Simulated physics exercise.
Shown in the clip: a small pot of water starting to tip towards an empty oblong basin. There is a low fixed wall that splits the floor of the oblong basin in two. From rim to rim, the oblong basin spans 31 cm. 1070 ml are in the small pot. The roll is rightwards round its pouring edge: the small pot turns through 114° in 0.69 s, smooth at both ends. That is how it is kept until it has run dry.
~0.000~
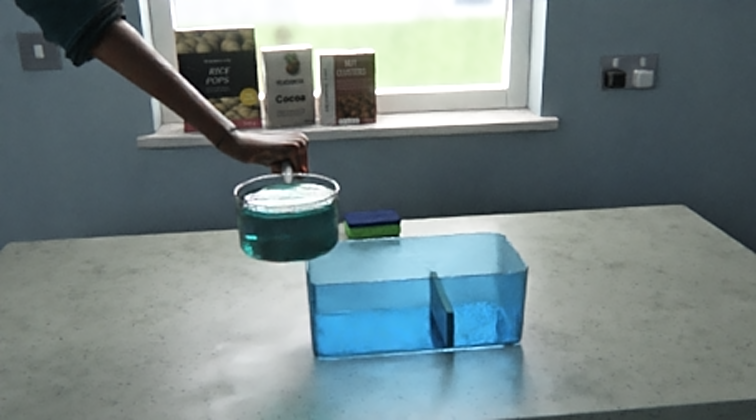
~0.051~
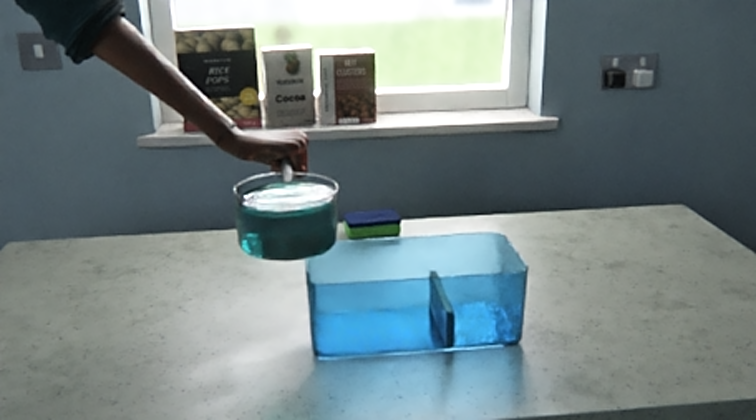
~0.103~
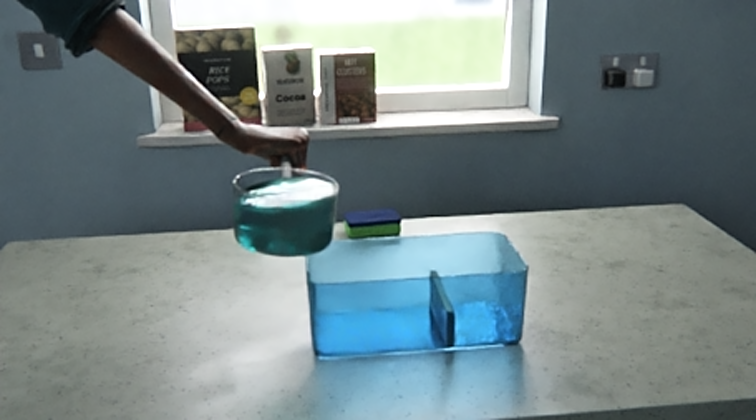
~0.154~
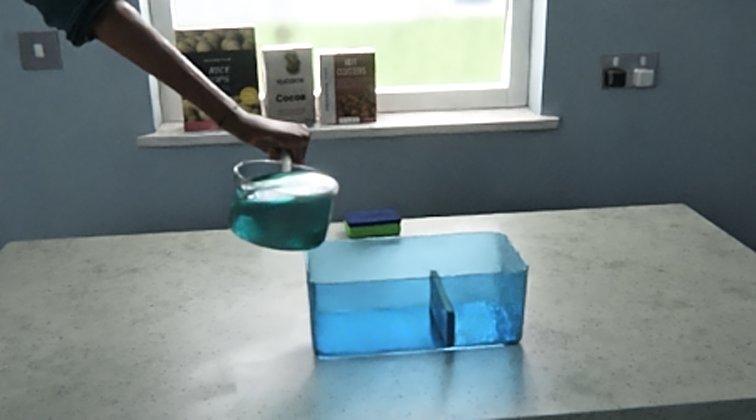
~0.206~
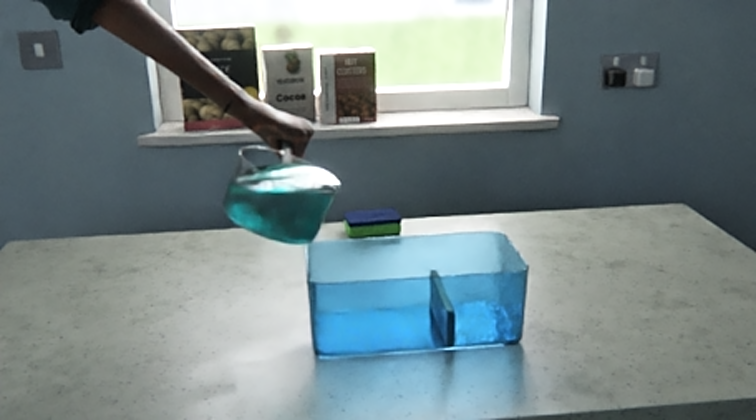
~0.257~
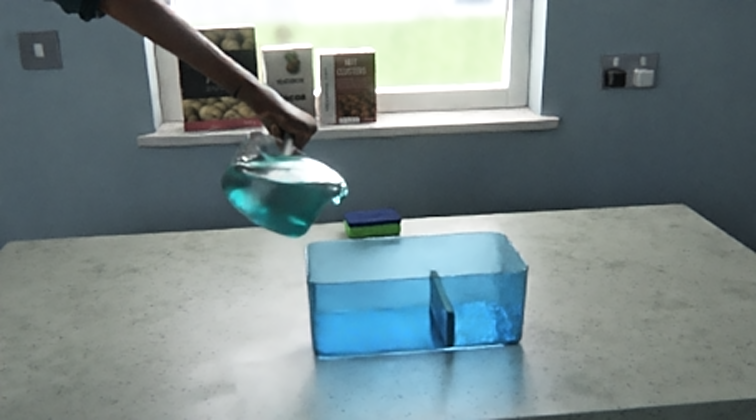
Small clear pot of blue-green water tilting rightwards in a person's hand, its liquid reaching the rim beside a divided blue basin.
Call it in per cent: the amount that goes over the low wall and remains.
I would put it at about 16 per cent.
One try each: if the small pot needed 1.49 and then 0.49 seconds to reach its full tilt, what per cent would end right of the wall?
The first try gives around 5 percent, the second around 15 percent.
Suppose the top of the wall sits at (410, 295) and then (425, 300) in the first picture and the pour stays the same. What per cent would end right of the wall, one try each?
60 then 40 %.
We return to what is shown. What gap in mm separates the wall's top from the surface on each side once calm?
Left 30 mm, right 48 mm.
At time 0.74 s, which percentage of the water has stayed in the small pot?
I reckon near 2 per cent still sits there.
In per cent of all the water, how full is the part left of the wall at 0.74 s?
72 %.
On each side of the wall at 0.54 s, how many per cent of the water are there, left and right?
About 14 % left, 0 % right.
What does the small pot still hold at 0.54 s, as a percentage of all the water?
38 %.
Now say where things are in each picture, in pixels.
In the first picture, it leans 0°; its right rim is at (337, 188); the water meets the walls at (237, 200) and (336, 195); the oblong basin's rim runs from (307, 265) to (516, 252); the wall's top is at (441, 292).
In the second picture, it leans 2°; its right rim is at (337, 188); the water meets the walls at (237, 199) and (336, 192).
In the third picture, it leans 6°; its right rim is at (337, 188); the water meets the walls at (236, 197) and (335, 187).
In the fourth picture, it leans 13°; its right rim is at (337, 188); the water meets the walls at (235, 189) and (336, 183).
In the fifth picture, it leans 23°; its right rim is at (337, 187); the water meets the walls at (231, 181) and (336, 180); 2 per cent is over the edge.
In the sixth picture, it leans 35°; its right rim is at (336, 188); the water meets the walls at (228, 171) and (337, 180); 4 per cent is over the edge.
By 0.54 s the tilt is 101° and 37 per cent is still to pour, 13 is left of the wall and 0 right of it.
By 0.74 s the tilt is 114° and 2 per cent is still to pour, 72 is left of the wall and 15 right of it.
By 0.96 s the tilt is 114° and 0 per cent is still to pour, 56 is left of the wall and 13 right of it.
By 1.19 s the tilt is 114° and 0 per cent is still to pour, 76 is left of the wall and 14 right of it.
At rest 74 per cent lies left of the wall, 16 right of it and 10 outside.
